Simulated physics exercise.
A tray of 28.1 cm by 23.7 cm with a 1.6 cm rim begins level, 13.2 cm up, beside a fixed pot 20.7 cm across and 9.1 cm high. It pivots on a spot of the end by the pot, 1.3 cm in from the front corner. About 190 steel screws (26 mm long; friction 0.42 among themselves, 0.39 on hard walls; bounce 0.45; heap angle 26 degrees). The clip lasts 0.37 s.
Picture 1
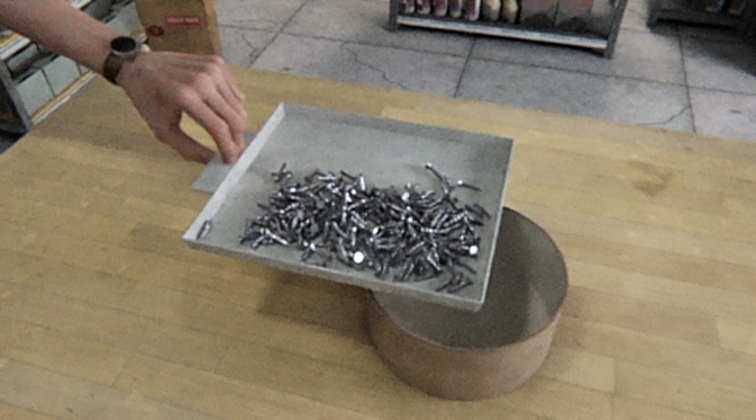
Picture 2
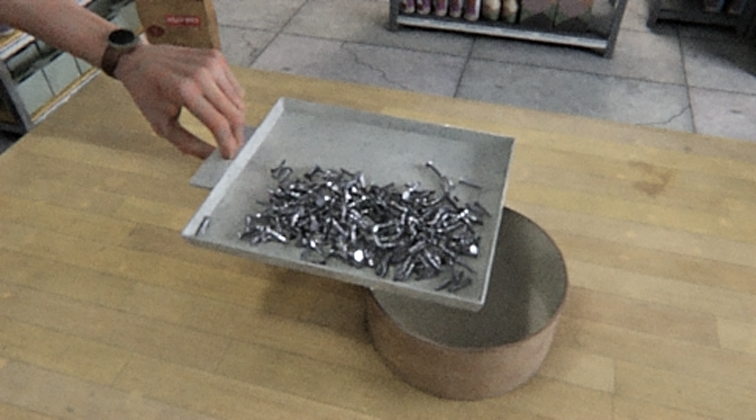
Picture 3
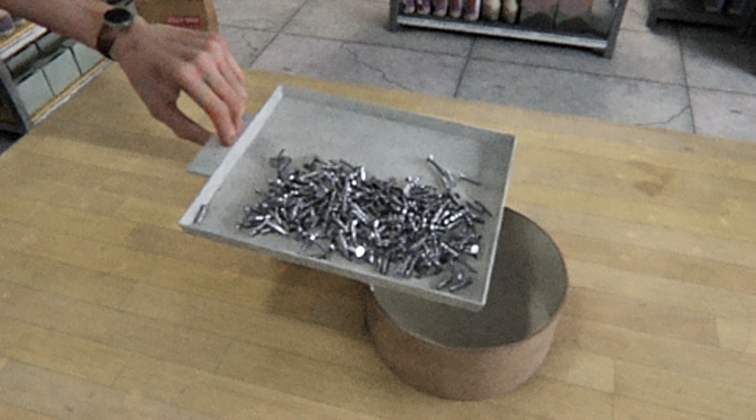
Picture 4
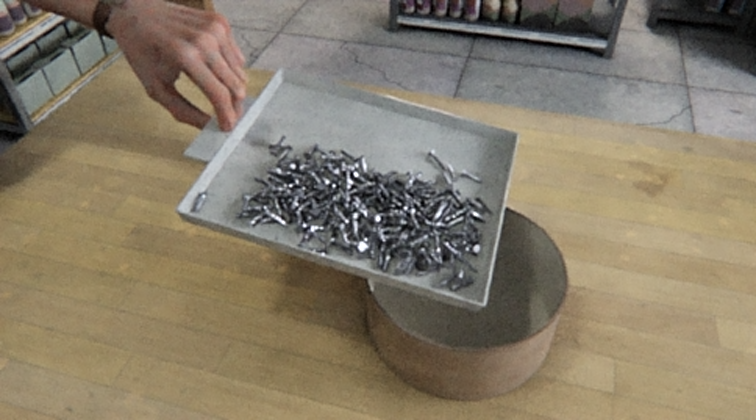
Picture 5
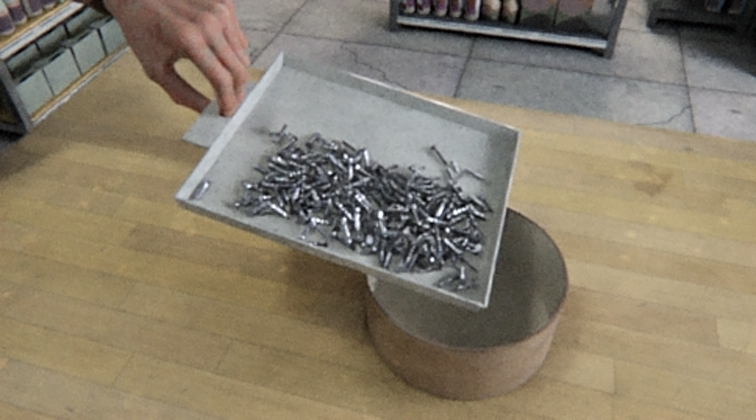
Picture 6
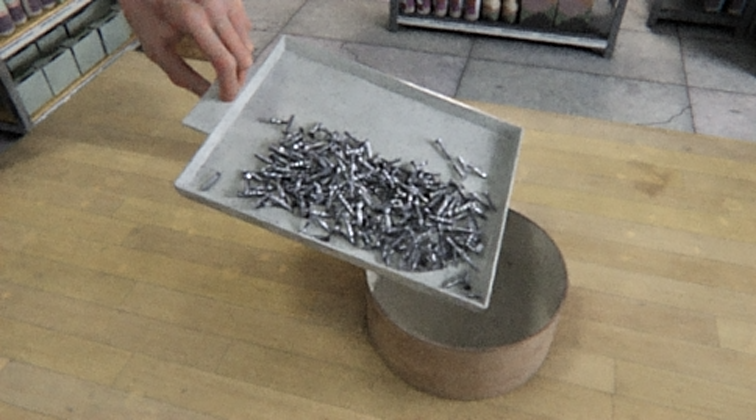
At first, a hand holds a shallow metal tray of small steel screws nearly level, with its right end above a round, open brown pot on a wooden table. The hand steadily raises the left end, tilting the tray toward the pot, while the screws stay heaped with little visible shift.
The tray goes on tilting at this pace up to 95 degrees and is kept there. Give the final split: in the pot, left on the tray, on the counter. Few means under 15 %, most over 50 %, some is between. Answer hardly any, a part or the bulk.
In the pot: The bulk; left on the tray: Hardly any; on the counter: A part.
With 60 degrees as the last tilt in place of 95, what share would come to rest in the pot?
In that case some 40 per cent.
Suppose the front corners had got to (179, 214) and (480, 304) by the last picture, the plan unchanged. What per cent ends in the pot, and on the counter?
Pot 5, counter 95.
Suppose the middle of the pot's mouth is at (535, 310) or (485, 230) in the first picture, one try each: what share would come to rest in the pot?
Some 100 and 25 per cent.
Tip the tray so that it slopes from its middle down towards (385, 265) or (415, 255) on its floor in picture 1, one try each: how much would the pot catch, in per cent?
About 0 and 5 per cent.
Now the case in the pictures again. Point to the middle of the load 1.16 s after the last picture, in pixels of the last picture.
At about (507, 354).
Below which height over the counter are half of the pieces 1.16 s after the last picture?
Some 2 cm.
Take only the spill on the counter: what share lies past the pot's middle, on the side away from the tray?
Some 100 per cent.
Then, 0.69 s after the last picture, tilt 53 degrees; the tray holds 100 %, the pot 0 %.
Then, 1.16 s after the last picture, tilt 78 degrees; the tray holds 40 %, the pot 35 %.
Then, 1.69 s after the last picture, tilt 95 degrees; the tray holds 0 %, the pot 70 %.
In the end, pot 70 %, tray 0 %, counter 30 %.
